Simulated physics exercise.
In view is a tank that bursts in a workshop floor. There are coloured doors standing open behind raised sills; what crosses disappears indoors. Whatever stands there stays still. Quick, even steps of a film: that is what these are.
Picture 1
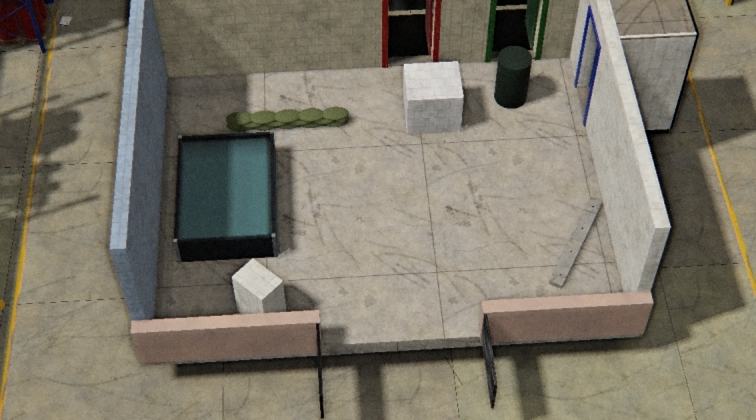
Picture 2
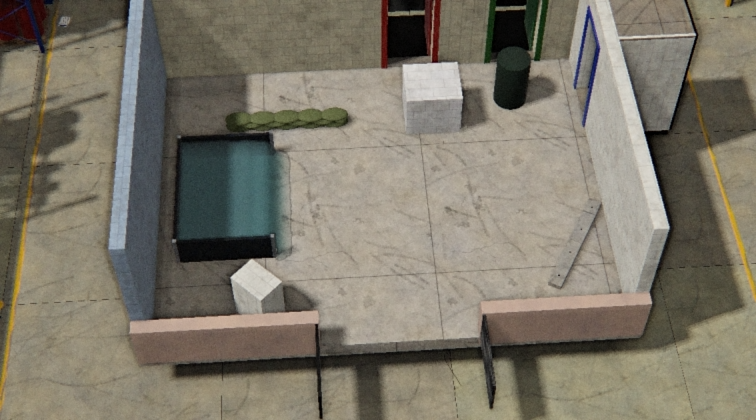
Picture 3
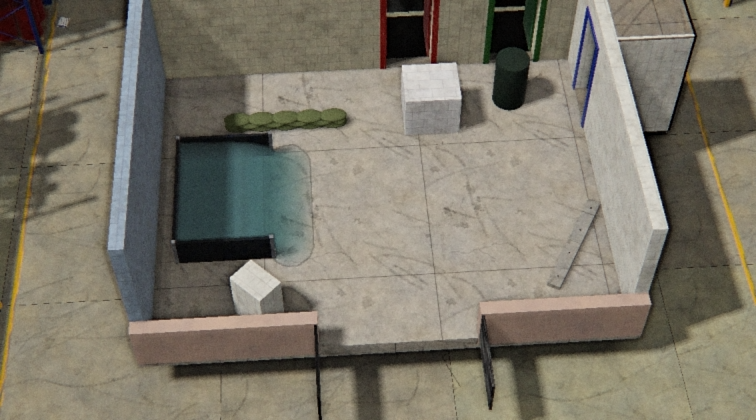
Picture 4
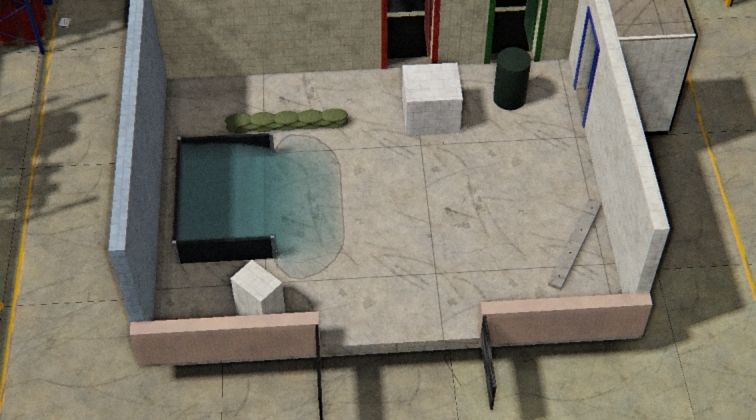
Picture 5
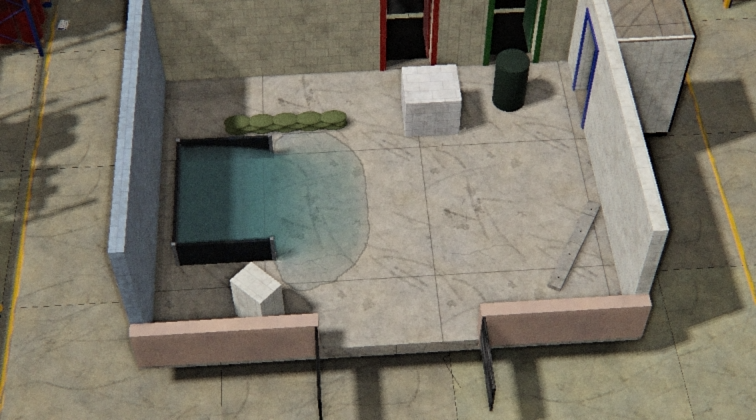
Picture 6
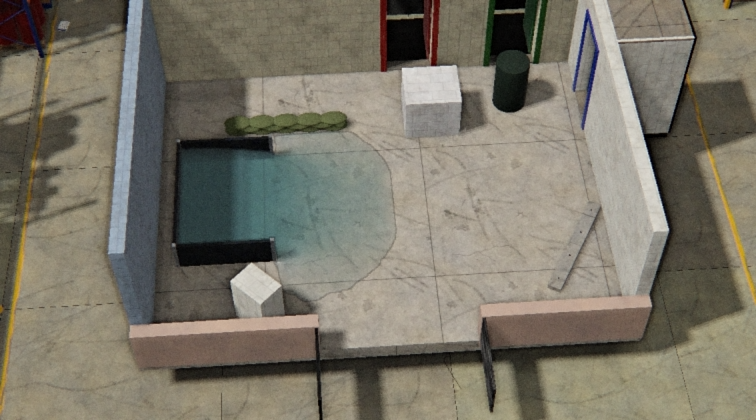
On a walled workshop floor with red and green doorways at the back, a dark tank of teal water stands at the left, then its right side opens and water spreads rightward across the floor in a widening, rounded sheet.
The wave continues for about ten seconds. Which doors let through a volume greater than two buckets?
The blue door will get more than two buckets; the red door will get more than two buckets; the green door will get more than two buckets.
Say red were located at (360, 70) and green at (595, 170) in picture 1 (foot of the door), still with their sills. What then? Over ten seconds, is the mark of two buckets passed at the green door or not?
Well, the green one spills past the mark, I reckon.
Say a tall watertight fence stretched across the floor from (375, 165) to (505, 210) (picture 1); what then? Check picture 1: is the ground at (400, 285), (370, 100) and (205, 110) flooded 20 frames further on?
The first spot is swamped, the second swamped, the third untouched.
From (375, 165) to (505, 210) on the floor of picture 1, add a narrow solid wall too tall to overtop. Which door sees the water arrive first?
That's the door marked red.
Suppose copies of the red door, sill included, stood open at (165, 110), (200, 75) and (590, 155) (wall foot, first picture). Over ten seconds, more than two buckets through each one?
Going door by door: The first remains below the limit, the second remains below the limit, the third runs past the limit.
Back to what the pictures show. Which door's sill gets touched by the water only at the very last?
I pick the green door.
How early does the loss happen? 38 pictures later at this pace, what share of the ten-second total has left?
Share gone: About 55 %.
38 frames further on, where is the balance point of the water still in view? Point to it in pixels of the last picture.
I reckon somewhere around (463, 192).
A moment on, water covers 30 % of the floor; the blue door not reached, the red door not reached, the green door not reached.
Next, water covers 50 % of the floor; the blue door not reached, the red door not reached, the green door not reached.
Then, water covers 65 % of the floor; the blue door under two buckets in, the red door under two buckets in, the green door not reached.
Later, water covers 70 % of the floor; the blue door over two buckets in, the red door over two buckets in, the green door under two buckets in.
In the end, water covers 80 % of the floor; the blue door over two buckets in, the red door over two buckets in, the green door over two buckets in.
